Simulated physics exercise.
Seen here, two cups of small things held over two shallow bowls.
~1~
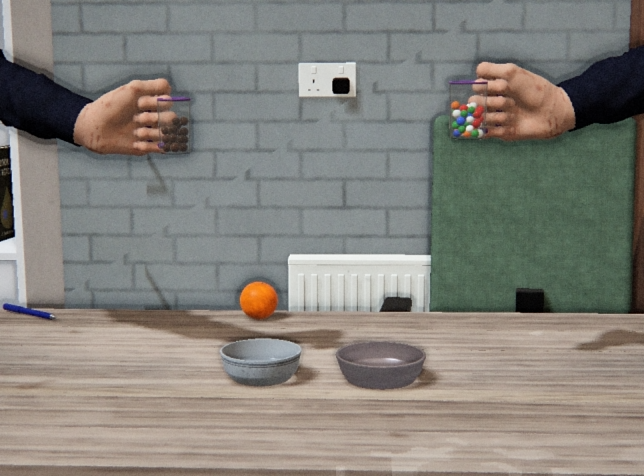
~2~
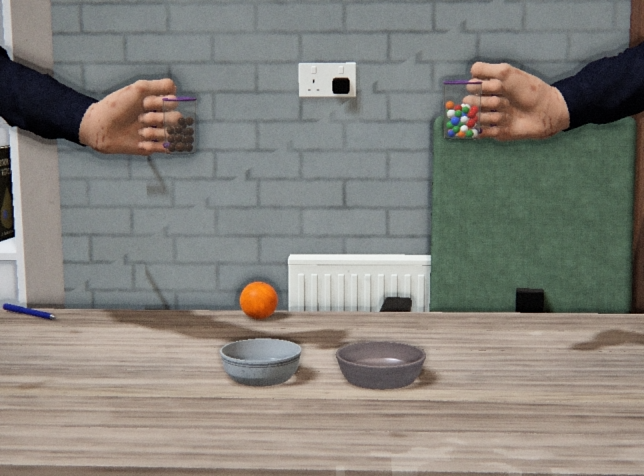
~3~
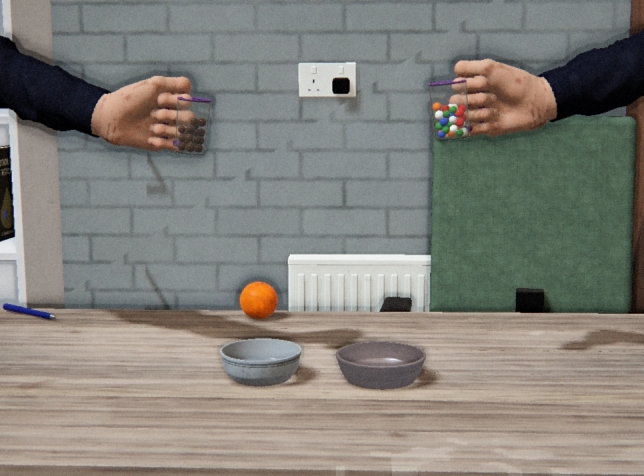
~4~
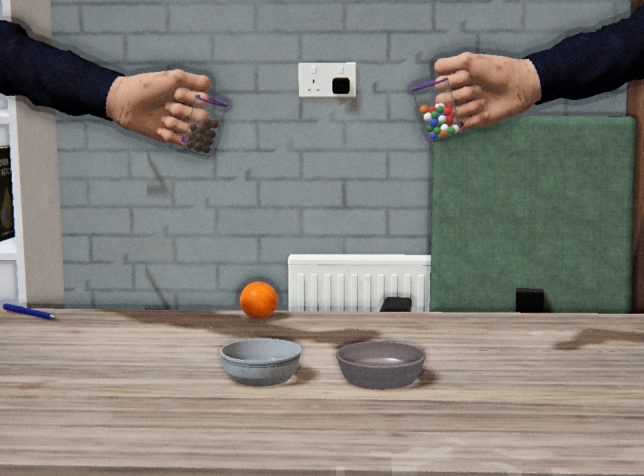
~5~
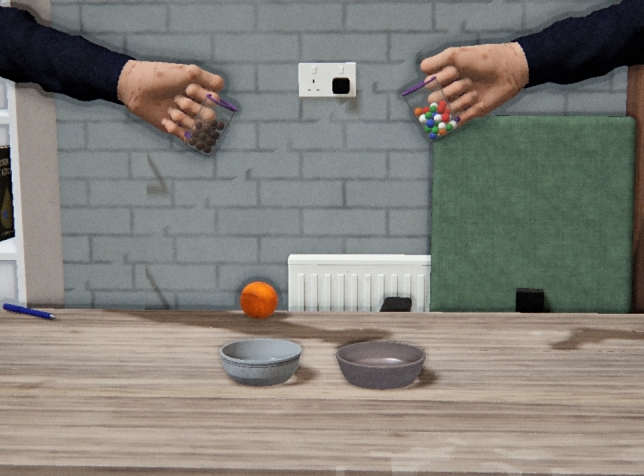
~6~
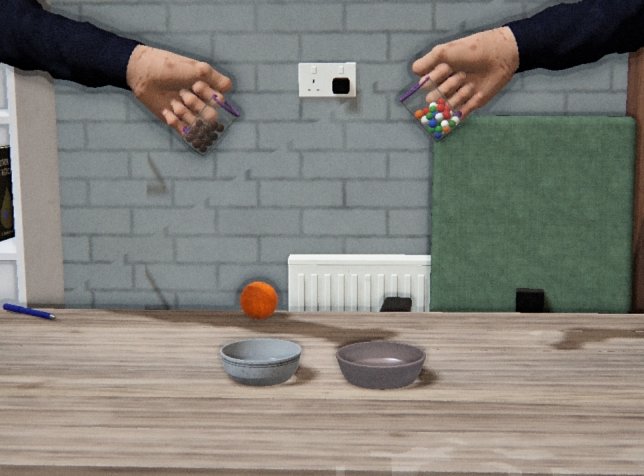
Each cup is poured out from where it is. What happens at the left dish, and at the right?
In the end the left one loses some pieces, and the right one loses some pieces.
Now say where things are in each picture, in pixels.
Left dish at (257, 365), empty; left cup at (175, 126), holding chocolate balls, high above its dish; right dish at (381, 370), empty; right cup at (468, 110), holding round plastic beads, high above its dish, in the first picture.
Left cup at (180, 126), upright; right cup at (462, 110), upright, in the second picture.
Left cup at (192, 126), tipped 6°; right cup at (450, 110), tipped 6°, in the third picture.
Left cup at (204, 126), tipped 17°; right cup at (437, 110), tipped 17°, in the fourth picture.
Left cup at (210, 126), tipped 29°; right cup at (432, 110), tipped 29°, in the fifth picture.
Left dish at (257, 365); left cup at (210, 126), tipped 40°; right dish at (381, 370); right cup at (432, 110), tipped 40°, in the sixth picture.
Then, 0.55 s past the last view, left, all still in the cup; right, all still in the cup.
Then, 1.03 s past the last view, left, most still in the cup, about a quarter in the air; right, about two thirds still in the cup, a small part in the dish, about a quarter in the air.
Then, 1.44 s past the last view, left, about half in the dish, a small part outside the dish, about half in the air; right, about half in the dish, a small part outside the dish, about a third in the air.
Finally, left, about a third in the dish, about two thirds outside the dish; right, about a third in the dish, about two thirds outside the dish.
